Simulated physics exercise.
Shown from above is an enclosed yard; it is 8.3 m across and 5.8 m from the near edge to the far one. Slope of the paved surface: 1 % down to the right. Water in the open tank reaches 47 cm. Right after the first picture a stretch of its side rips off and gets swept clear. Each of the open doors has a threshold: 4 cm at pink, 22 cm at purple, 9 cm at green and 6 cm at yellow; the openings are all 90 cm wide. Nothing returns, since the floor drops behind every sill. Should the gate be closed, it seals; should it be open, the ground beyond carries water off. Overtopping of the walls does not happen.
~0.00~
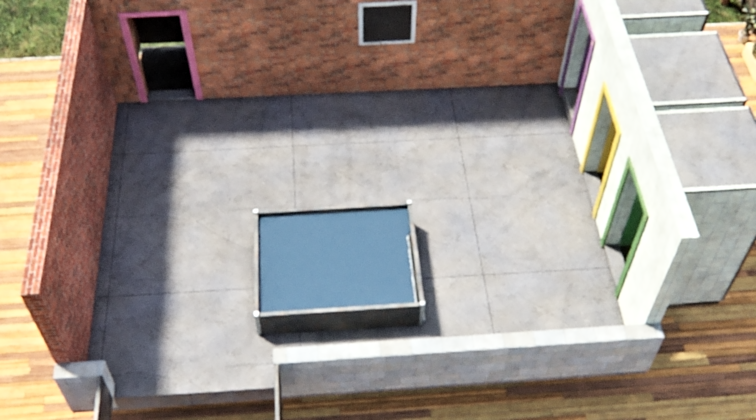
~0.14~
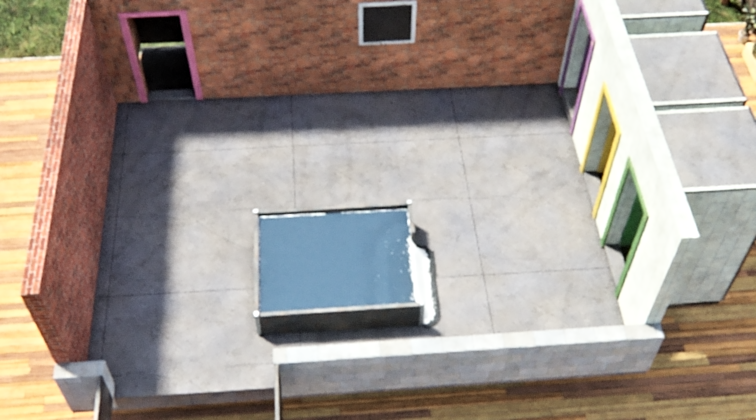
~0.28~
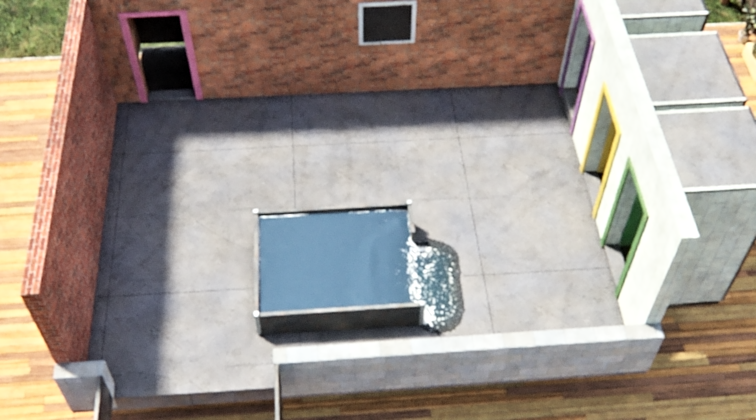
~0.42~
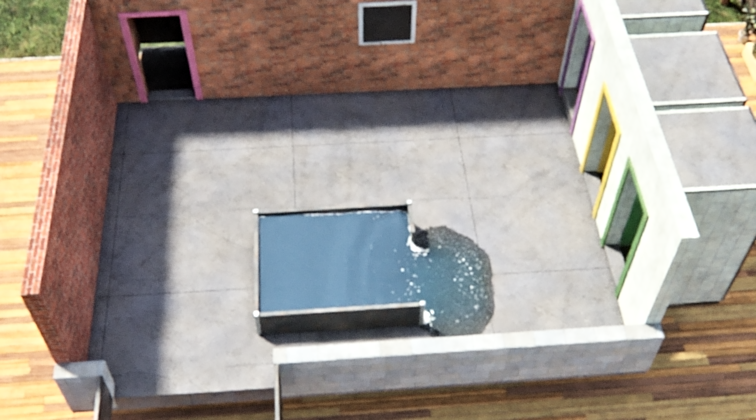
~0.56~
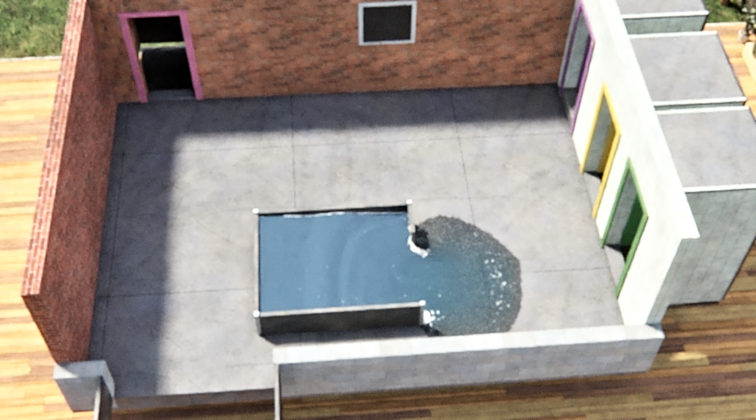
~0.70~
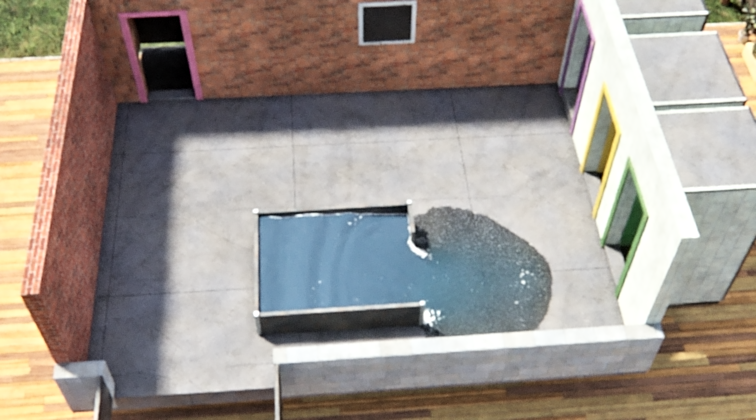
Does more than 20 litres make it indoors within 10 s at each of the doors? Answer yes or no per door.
Pink door, no; purple door, no; green door, yes; yellow door, yes.
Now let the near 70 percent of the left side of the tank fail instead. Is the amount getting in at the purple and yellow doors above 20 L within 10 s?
Here's how it goes: Purple falls short, yellow falls short.
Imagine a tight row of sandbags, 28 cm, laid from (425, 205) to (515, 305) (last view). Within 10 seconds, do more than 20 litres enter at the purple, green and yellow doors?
So then purple is inside it, green is beyond it and yellow is inside it.
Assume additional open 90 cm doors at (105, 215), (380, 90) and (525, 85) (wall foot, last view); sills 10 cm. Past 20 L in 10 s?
The first one doesn't reach it, the second one doesn't reach it, and the third one exceeds it.
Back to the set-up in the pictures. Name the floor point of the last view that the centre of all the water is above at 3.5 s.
Around (463, 273).
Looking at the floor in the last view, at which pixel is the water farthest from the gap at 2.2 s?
I'd put it close to (580, 164).
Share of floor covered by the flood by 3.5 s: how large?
Wet share: Near 25 percent.
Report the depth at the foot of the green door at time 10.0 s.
The depth comes to around 9.5 centimetres.
After 1.4 s water covers 20 % of the floor and is deepest (26 cm) near (425, 293); pink door not reached, purple door not reached, green door 3 cm at the sill, 5 L in, yellow door not reached.
After 2.2 s water covers 20 % of the floor and is deepest (36 cm) near (629, 340); pink door not reached, purple door not reached, green door 17 cm at the sill, 58 L in, yellow door 12 cm at the sill, 2 L in.
After 3.5 s water covers 25 % of the floor and is deepest (27 cm) near (626, 330); pink door not reached, purple door 4 cm at the sill, 0 L in, green door 21 cm at the sill, 154 L in, yellow door 13 cm at the sill, 29 L in.
After 6.0 s water covers 40 % of the floor and is deepest (18 cm) near (558, 85); pink door not reached, purple door 10 cm at the sill, 0 L in, green door 13 cm at the sill, 232 L in, yellow door 9 cm at the sill, 59 L in.
After 10.0 s water covers 70 % of the floor and is deepest (12 cm) near (564, 106); pink door 2 cm at the sill, 0 L in, purple door 11 cm at the sill, 0 L in, green door 9 cm at the sill, 256 L in, yellow door 7 cm at the sill, 72 L in.
